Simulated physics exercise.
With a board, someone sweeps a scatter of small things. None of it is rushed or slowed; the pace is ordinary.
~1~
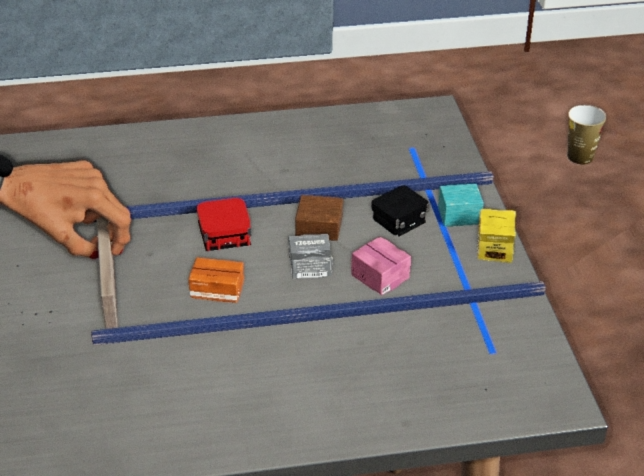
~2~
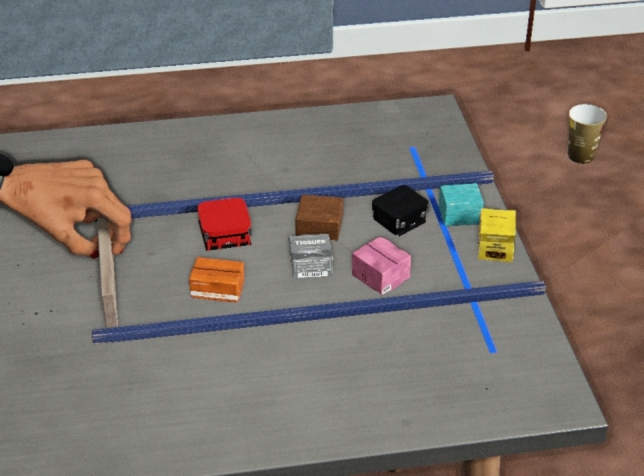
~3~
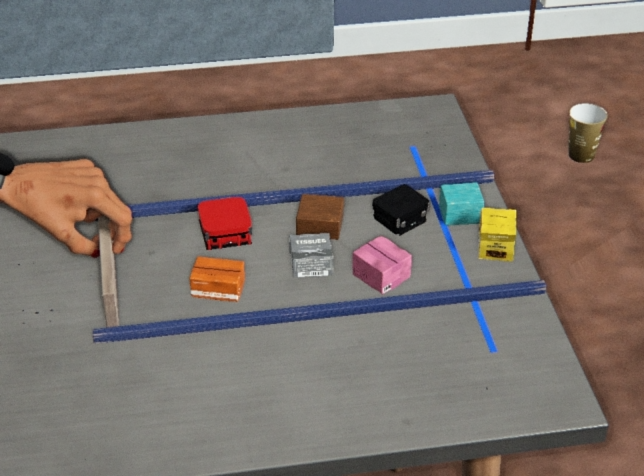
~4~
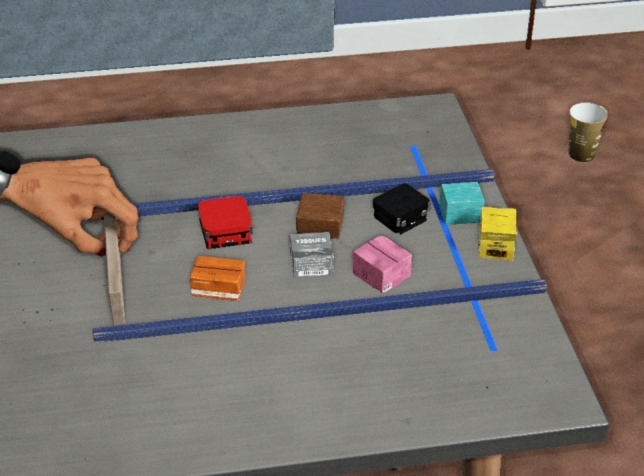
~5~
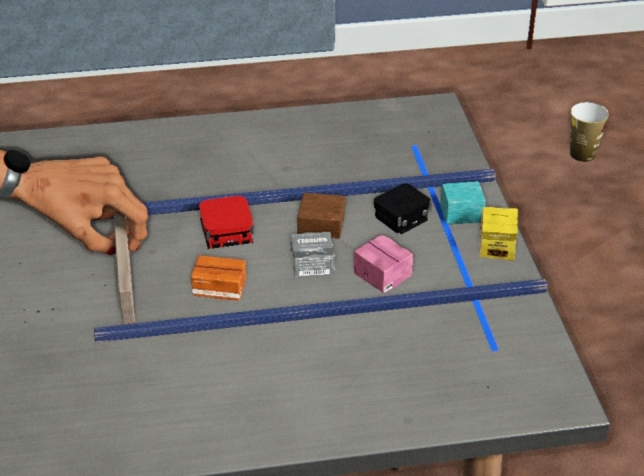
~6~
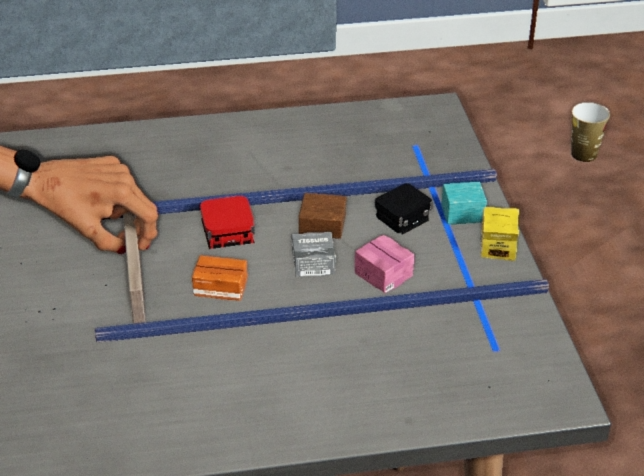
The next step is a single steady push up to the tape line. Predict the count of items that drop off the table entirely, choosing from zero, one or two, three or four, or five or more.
The count is three or four.
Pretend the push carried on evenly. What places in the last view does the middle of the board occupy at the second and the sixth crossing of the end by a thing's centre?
At (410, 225) for the second, at (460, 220) for the sixth.
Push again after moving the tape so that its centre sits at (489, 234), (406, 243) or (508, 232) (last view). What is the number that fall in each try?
Down on the floor: 6, 1 and 8.
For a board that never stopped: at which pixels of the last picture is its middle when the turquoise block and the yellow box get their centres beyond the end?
Approx. (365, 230) for the first, approx. (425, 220) for the second.
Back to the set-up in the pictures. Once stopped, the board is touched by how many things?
All in all, 2.
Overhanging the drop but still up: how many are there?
3.
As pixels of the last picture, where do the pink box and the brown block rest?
Result: One at about (529, 258), the other at about (505, 195).
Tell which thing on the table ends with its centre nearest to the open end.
The brown block winds up nearest.
A little later, none off yet; yellow box at rest near (500, 234); turquoise block at rest near (464, 203); black case at rest near (403, 210).
Next, none off yet; yellow box at rest near (500, 234); turquoise block moving near (472, 203); black case shifted about its own width near (432, 210).
Later still, one off so far; yellow box shifted a little near (514, 235); turquoise block dropping near (549, 300); black case shifted well along near (509, 204).
When it is over, the number that fall off is three or four; down, black case, turquoise block and yellow box.
